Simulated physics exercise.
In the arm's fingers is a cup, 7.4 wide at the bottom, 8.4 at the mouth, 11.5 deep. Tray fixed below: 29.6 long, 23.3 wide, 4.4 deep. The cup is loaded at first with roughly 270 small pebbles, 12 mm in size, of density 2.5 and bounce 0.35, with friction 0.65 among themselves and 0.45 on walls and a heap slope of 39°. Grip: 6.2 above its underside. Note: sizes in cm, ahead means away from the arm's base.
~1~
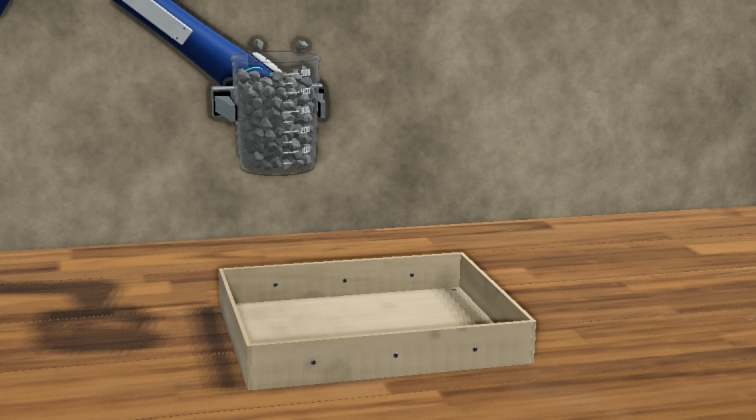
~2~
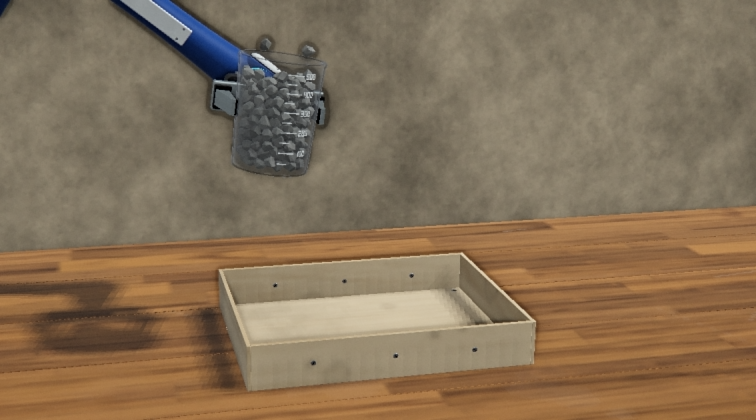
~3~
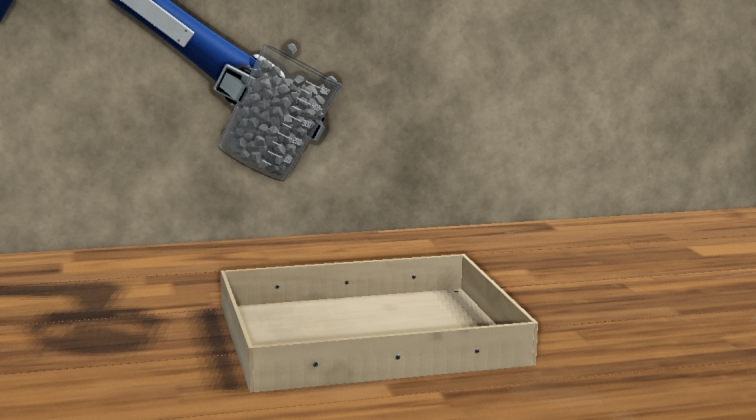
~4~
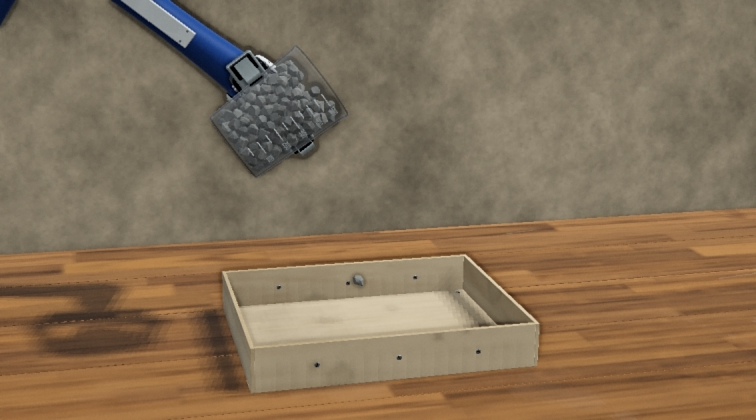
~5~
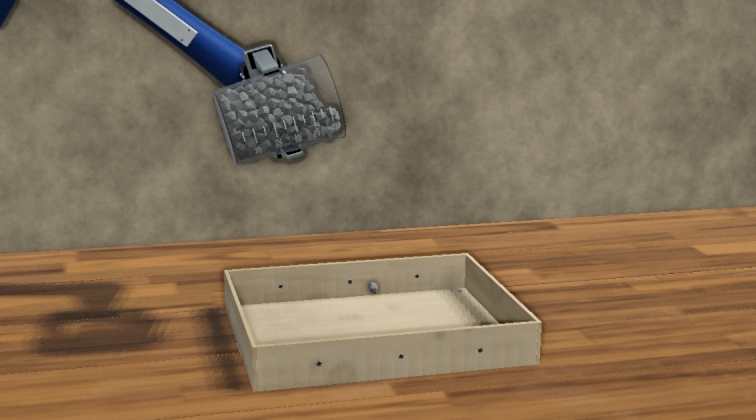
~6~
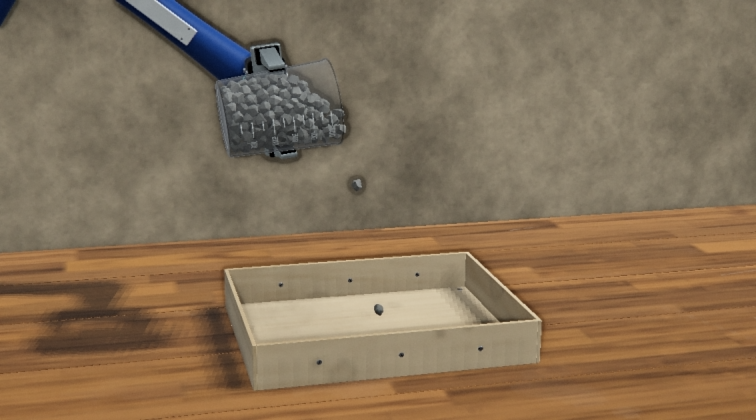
The video shows a blue robotic arm holding a clear cup full of small gray pebbles above a shallow wooden tray, tilting it steadily to the right until nearly sideways, as one pebble lands in the tray and another drops.
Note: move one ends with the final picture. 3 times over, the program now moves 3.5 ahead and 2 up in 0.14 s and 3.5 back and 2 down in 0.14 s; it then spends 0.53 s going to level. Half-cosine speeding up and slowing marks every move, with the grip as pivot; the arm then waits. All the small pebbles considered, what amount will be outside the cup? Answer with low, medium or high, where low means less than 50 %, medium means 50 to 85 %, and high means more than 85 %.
Medium.
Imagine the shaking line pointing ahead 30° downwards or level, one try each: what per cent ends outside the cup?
Roughly 25 per cent, then 50 per cent.
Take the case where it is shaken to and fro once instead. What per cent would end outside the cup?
It would then be around 25 per cent.
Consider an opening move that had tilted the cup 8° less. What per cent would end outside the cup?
About 45 %.
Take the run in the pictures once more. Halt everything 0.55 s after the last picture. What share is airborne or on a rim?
Around 18 per cent of the load.
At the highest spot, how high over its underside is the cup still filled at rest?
Around 6.5 cm above the underside.
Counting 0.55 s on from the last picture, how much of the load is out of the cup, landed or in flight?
45 %.
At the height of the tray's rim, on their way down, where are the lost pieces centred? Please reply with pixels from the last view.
Estimated centre near (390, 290) in pixels.
Then, 0.55 s after the last picture, tilted 83° forward, highest piece 27 above the table; 151 in the cup, 66 in the tray, 49 in flight or on a rim.
Then, 1.10 s after the last picture, tilted 44° forward, highest piece 28 above the table; 174 in the tray, 90 in the cup, 2 in flight or on a rim.
Then, 1.57 s after the last picture, level, highest piece 26 above the table; 176 in the tray, 90 in the cup.
Then, 2.62 s after the last picture, level, highest piece 26 above the table; 176 in the tray, 90 in the cup.
Final count, 176 in the tray, 90 in the cup. That is 66 % outside the cup.
